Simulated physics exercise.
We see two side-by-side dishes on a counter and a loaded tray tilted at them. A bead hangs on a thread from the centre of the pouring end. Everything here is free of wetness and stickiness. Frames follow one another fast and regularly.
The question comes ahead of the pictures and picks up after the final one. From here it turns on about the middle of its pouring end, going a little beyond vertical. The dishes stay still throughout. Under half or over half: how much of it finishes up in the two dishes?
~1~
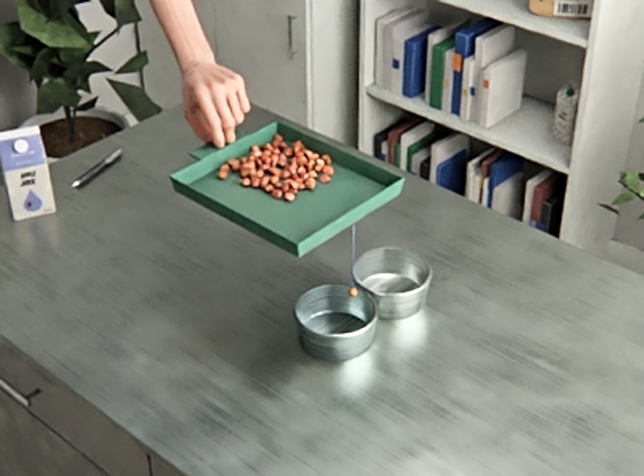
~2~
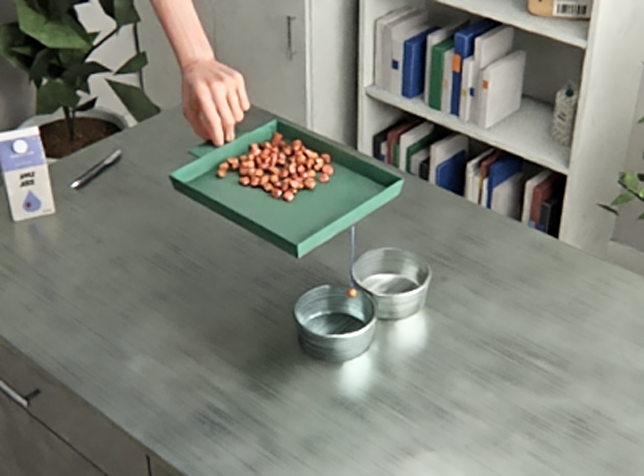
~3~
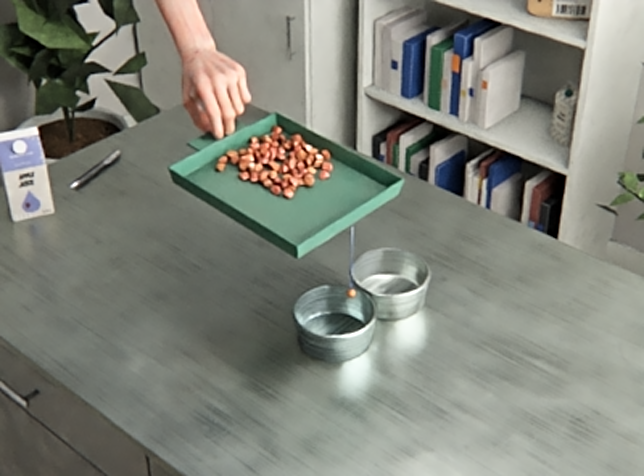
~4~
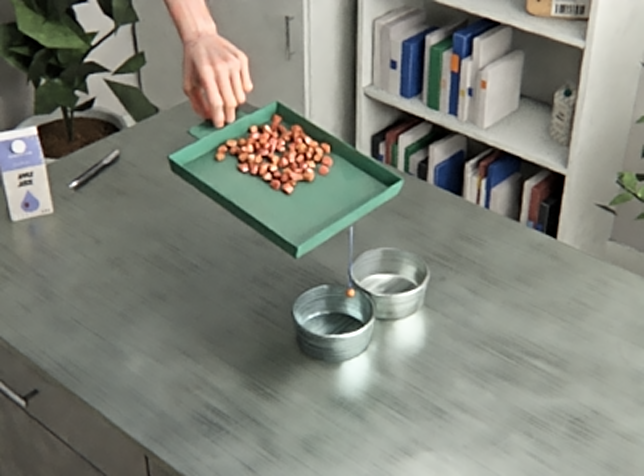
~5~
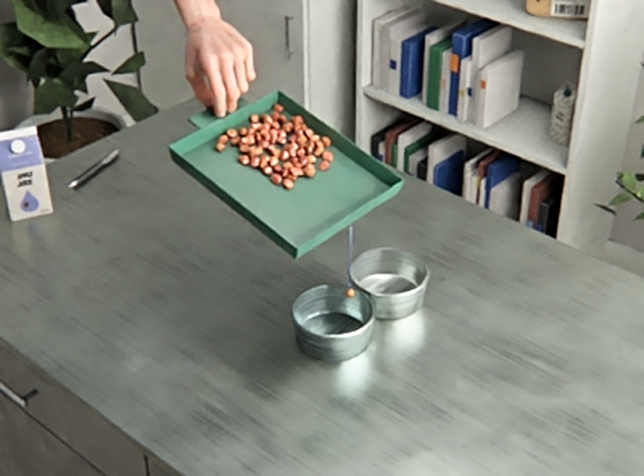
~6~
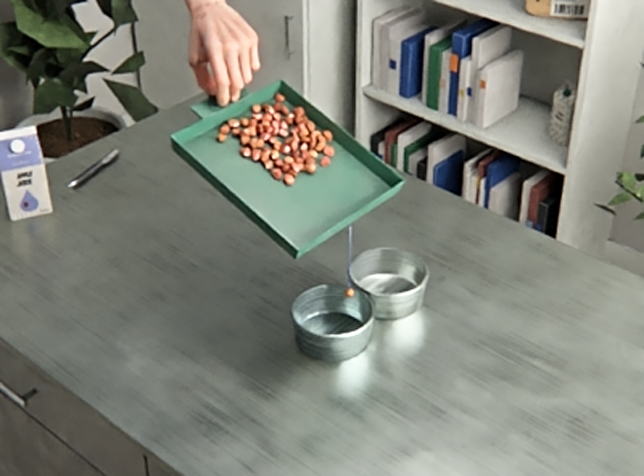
Under half.
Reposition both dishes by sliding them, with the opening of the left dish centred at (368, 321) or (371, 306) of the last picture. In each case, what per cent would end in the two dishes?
80 and 50 %.
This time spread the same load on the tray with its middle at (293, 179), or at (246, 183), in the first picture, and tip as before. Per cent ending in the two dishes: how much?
10 and 10 per cent.
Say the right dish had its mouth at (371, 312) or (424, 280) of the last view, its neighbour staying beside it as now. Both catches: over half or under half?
First above a half, then above a half.
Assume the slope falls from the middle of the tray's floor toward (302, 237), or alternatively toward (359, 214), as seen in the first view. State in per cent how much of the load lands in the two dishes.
I'd say roughly 20 percent with the first slope, 50 percent with the other.
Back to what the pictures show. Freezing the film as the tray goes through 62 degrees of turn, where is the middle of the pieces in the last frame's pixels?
About (358, 209).
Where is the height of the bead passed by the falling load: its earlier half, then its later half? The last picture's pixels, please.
Earlier half at (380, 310), later half at (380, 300).
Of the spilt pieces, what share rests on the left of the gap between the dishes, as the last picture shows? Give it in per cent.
Roughly 20 in a hundred.
Soon after the last picture, tray tipped steeply; nearly all on the tray; a small part in the air.
A little later, tray tipped past a quarter turn; about two thirds on the tray; a stray few in the right dish; about a quarter outside both; a small part in the air.
Later still, tray tipped past a quarter turn; a small part in the left dish; a stray few in the right dish; most outside both.
At rest, tray tipped past a quarter turn; a small part in the left dish; a stray few in the right dish; most outside both.
